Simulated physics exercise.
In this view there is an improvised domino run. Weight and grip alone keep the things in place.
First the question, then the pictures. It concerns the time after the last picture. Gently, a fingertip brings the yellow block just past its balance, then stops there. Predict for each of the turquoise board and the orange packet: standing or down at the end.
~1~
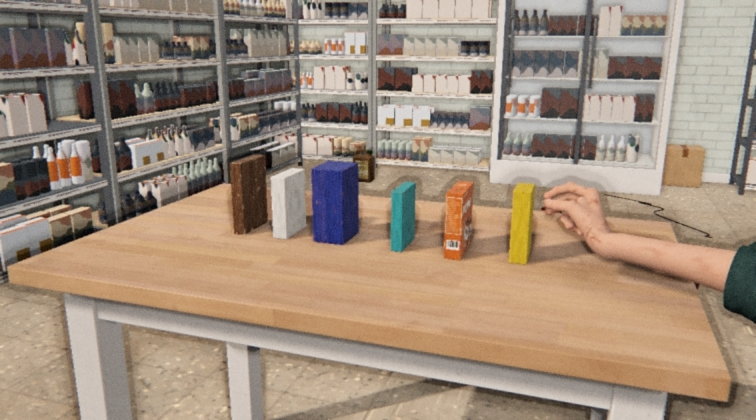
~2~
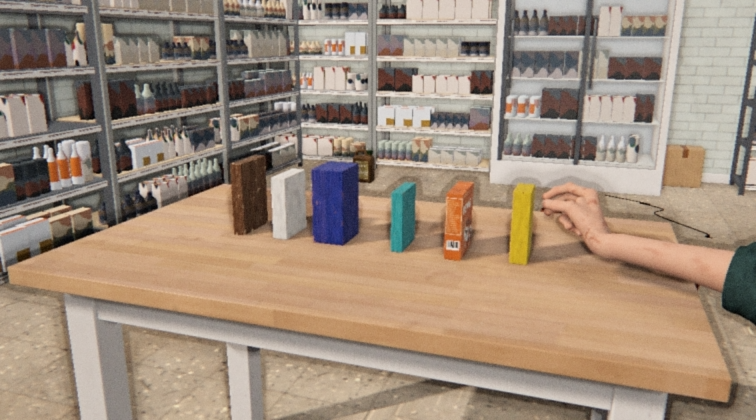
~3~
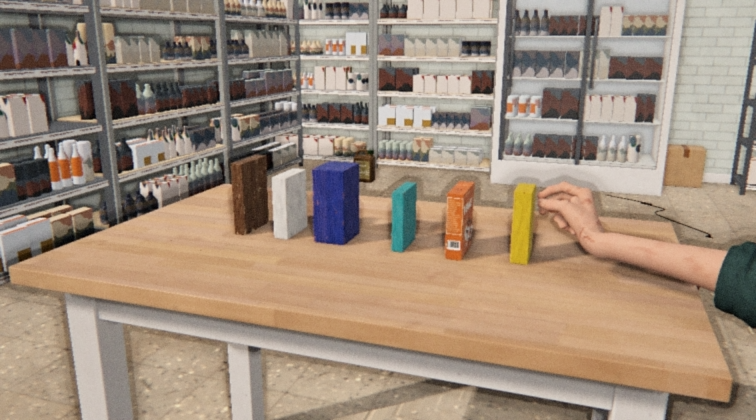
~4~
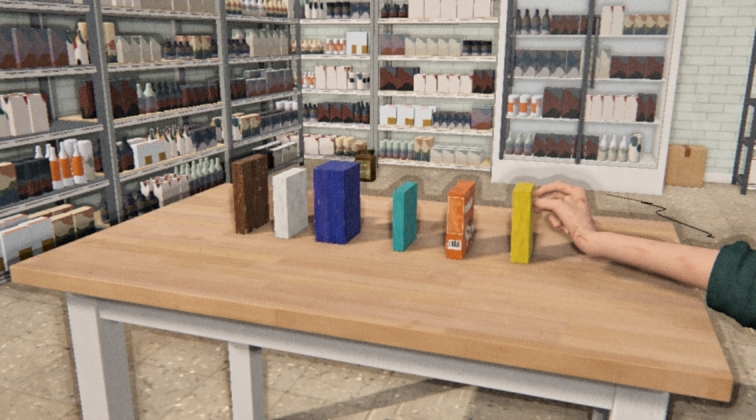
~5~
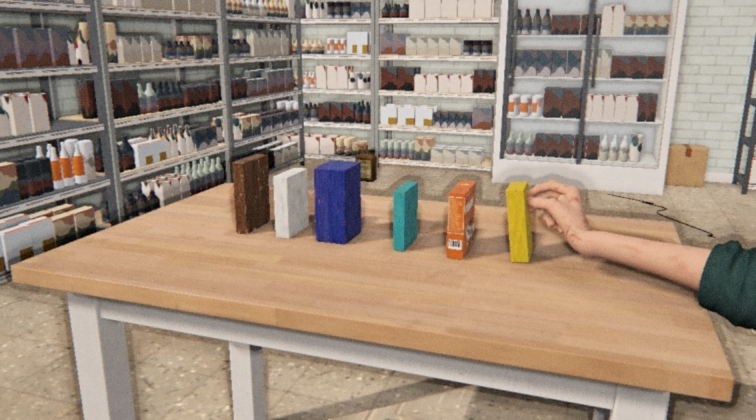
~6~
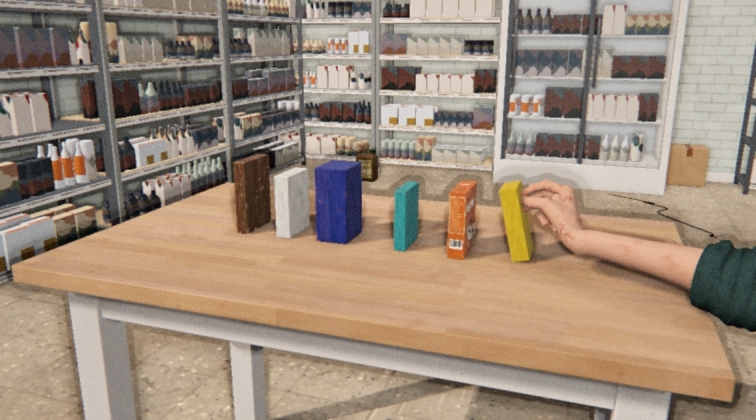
Turquoise board: Down; orange packet: Down.
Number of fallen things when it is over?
Total: 3.
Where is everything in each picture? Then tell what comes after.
In the first frame, turquoise board (404, 217); orange packet (459, 219).
In the second frame, blue block (336, 203); white board (289, 203).
In the third frame, blue block (337, 202); white board (290, 204).
In the fourth frame, yellow block 2° over; blue block (337, 202); white board (291, 203).
In the fifth frame, yellow block 7° over; blue block (338, 202); white board (292, 203).
In the sixth frame, yellow block 13° over; turquoise board (407, 216); orange packet (462, 219).
Then, 0.30 s after the last picture, yellow block 57° over; orange packet tipped 24° from how it was near (449, 217).
Then, 0.50 s after the last picture, yellow block 74° over; orange packet tipped 71° from how it was near (424, 229); turquoise board tipped 65° from how it was near (381, 225).
At rest, tipped over on the table, orange packet and turquoise board; the other 2 in place. Seen from the same camera at the end, turquoise board near (381, 236), orange packet near (422, 229).
